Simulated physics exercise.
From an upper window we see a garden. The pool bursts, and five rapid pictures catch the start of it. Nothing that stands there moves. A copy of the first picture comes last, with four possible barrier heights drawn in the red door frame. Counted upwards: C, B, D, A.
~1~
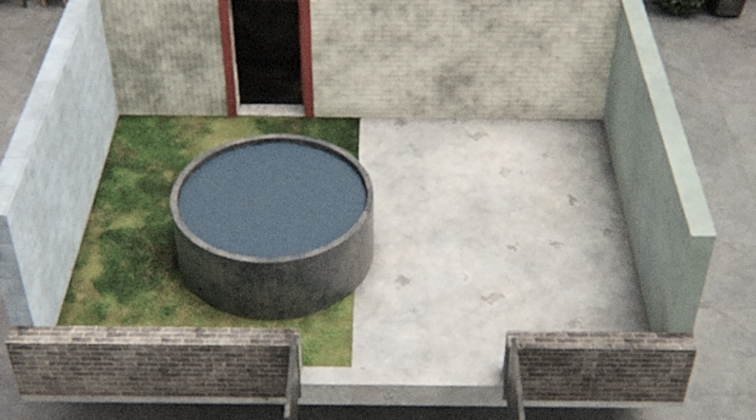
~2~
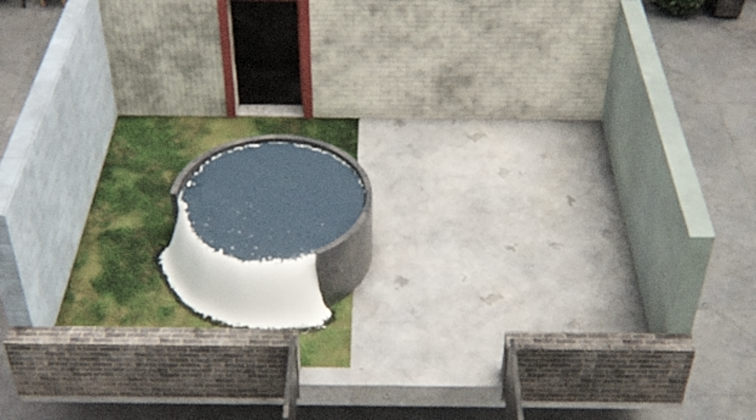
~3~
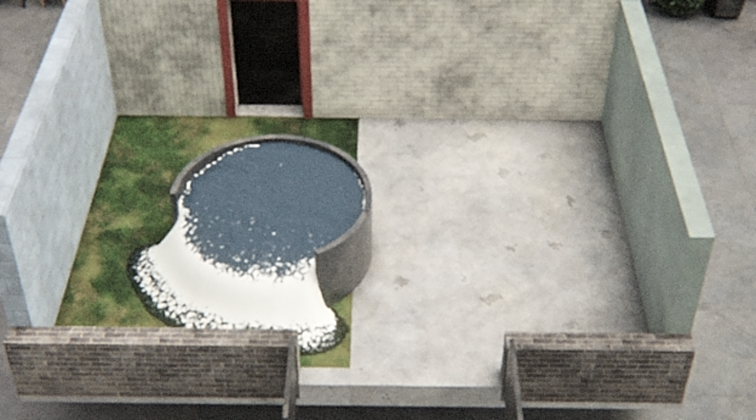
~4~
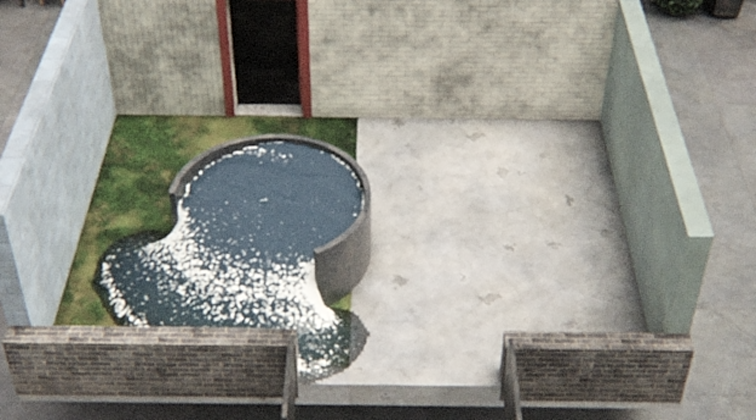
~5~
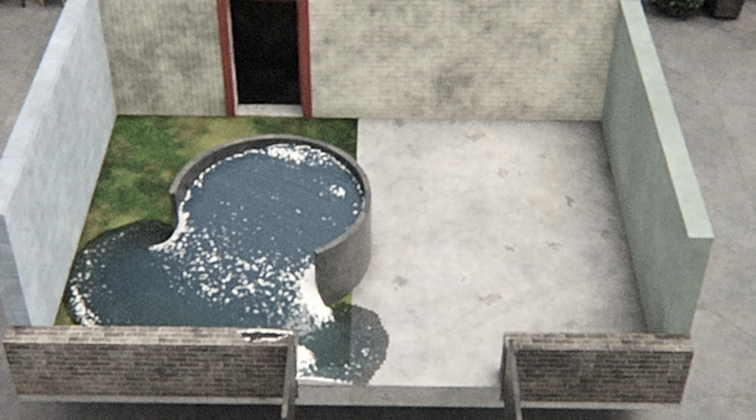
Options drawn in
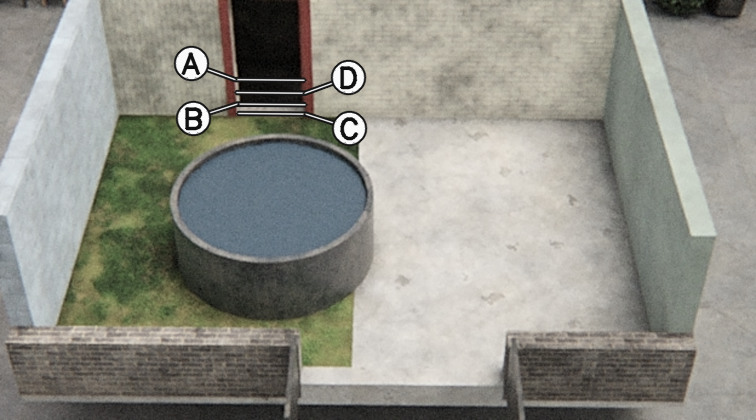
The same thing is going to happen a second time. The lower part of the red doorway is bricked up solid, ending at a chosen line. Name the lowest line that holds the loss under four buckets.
B.
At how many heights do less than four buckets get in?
Three of them.
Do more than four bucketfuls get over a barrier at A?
No.
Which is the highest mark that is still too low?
Mark C.
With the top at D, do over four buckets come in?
No, that is safe.
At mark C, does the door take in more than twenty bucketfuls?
No, less.
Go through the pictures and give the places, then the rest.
Water in the pool at rest, its middle at (273, 199); foot of the red doorway at (272, 116); open gate at (403, 326).
Water covers 2 % of the ground and shows as far out as (164, 261).
Water covers 6 % of the ground and shows as far out as (137, 261).
Water covers 12 % of the ground and shows as far out as (111, 256).
Water covers 17 % of the ground and shows as far out as (77, 267).
On the marked copy, A at (269, 79); B at (271, 104); C at (271, 113); D at (270, 92); from the bottom up C, B, D, A.
For mark A, nothing gets over.
For mark B, a splash gets over, under a bucket.
For mark C, about 9 bucketfuls get in.
For mark D, nothing gets over.
